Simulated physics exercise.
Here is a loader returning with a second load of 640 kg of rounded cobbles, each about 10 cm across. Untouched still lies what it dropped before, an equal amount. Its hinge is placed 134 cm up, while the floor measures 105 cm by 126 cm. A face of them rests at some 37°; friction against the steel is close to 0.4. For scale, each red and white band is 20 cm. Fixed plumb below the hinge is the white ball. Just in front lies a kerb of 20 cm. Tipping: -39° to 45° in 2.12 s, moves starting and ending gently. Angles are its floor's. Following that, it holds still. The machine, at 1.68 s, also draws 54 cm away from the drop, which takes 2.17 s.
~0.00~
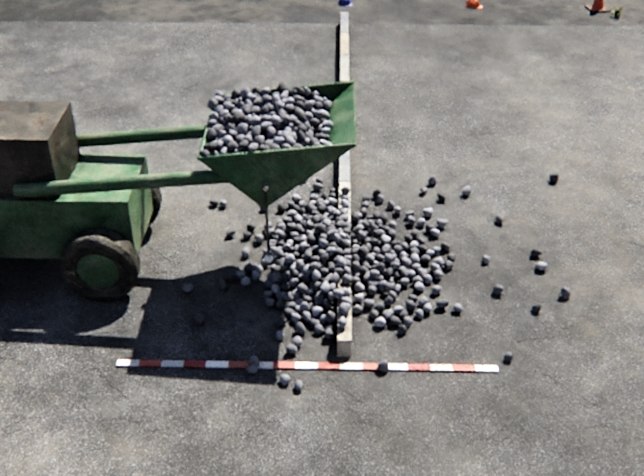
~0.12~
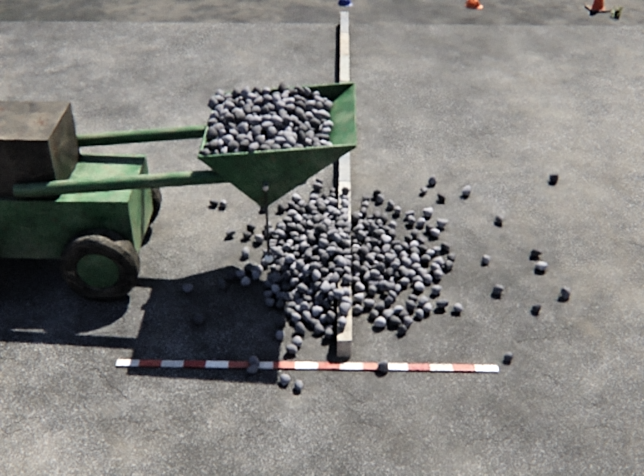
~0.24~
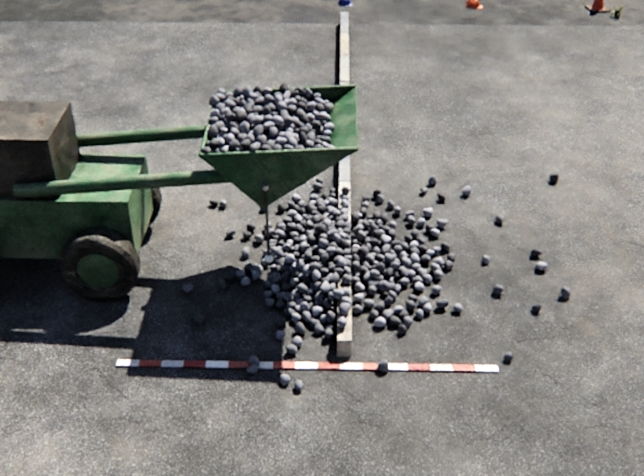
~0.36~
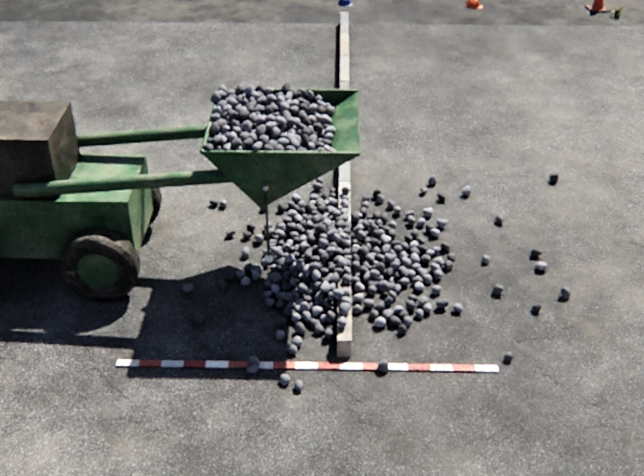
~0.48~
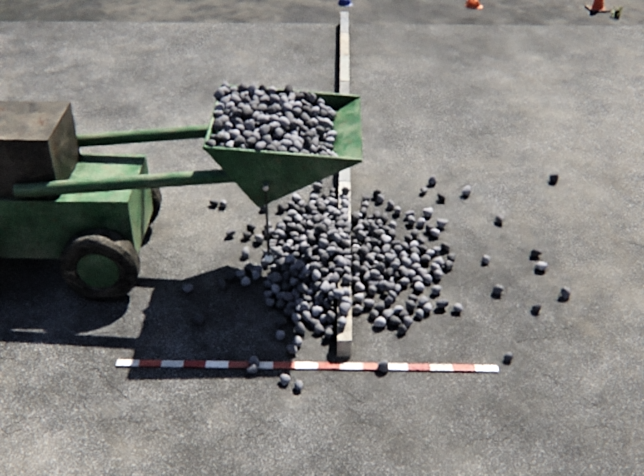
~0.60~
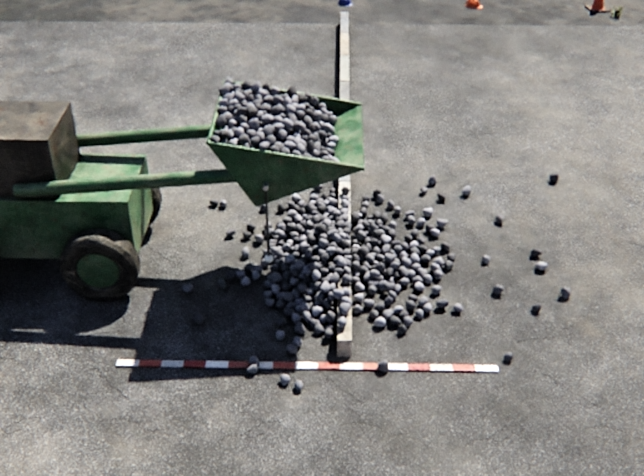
The clip opens on a green machine at left holding a bucket heaped with grey stones above a scattered pile that lies across a low kerb, near a red and white strip. The bucket slowly tilts forward, its right lip lowering slightly and the stones shifting a little, while the pile stays still.
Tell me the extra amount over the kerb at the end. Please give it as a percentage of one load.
81 per cent.
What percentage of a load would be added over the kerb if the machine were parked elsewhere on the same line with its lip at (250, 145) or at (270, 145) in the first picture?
Around 0 percent, then around 0 percent.
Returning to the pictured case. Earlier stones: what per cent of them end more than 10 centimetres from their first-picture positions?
Some 20 percent, give or take.
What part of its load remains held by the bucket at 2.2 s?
Close to 10 in a hundred is still held.
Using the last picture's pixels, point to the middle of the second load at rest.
Middle: Approx. (380, 249) px.
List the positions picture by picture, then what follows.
Lip at (355, 145), floor tilted -39°, highest stones at (289, 100). The earlier load is highest near (330, 239), 33 cm above ground level, 70 % on this side of the kerb, 30 % over the kerb, in the first frame.
Lip at (356, 146), floor tilted -38°, highest stones at (289, 100); the stones move at 0.1 m/s on average, in the second frame.
Lip at (357, 149), floor tilted -36°, highest stones at (284, 98); the stones move at 0.1 m/s on average, in the third frame.
Lip at (360, 154), floor tilted -33°, highest stones at (253, 97); the stones move at 0.2 m/s on average, in the fourth frame.
The bucket is at -28°, its lip at (362, 161); the top of the load is at (238, 95); the stones move at 0.2 m/s on average, in the fifth frame.
The bucket is at -23°, its lip at (364, 169); the top of the load is at (234, 92); the stones move at 0.3 m/s on average, in the sixth frame.
After 1.6 s the floor is at 32°; in per cent of one load, 87 in the bucket, 76 on this side of the kerb, 37 over the kerb; the foremost stones are at (530, 266).
After 2.2 s the floor is at 45°; in per cent of one load, 9 in the bucket, 96 on this side of the kerb, 95 over the kerb; the foremost stones are at (530, 266).
After 4.3 s the floor is at 45°; in per cent of one load, 0 in the bucket, 89 on this side of the kerb, 111 over the kerb; the foremost stones are at (532, 251).
After 7.1 s the floor is at 45°; in per cent of one load, 0 in the bucket, 89 on this side of the kerb, 111 over the kerb; the foremost stones are at (532, 251). Net gain over the kerb, 81.
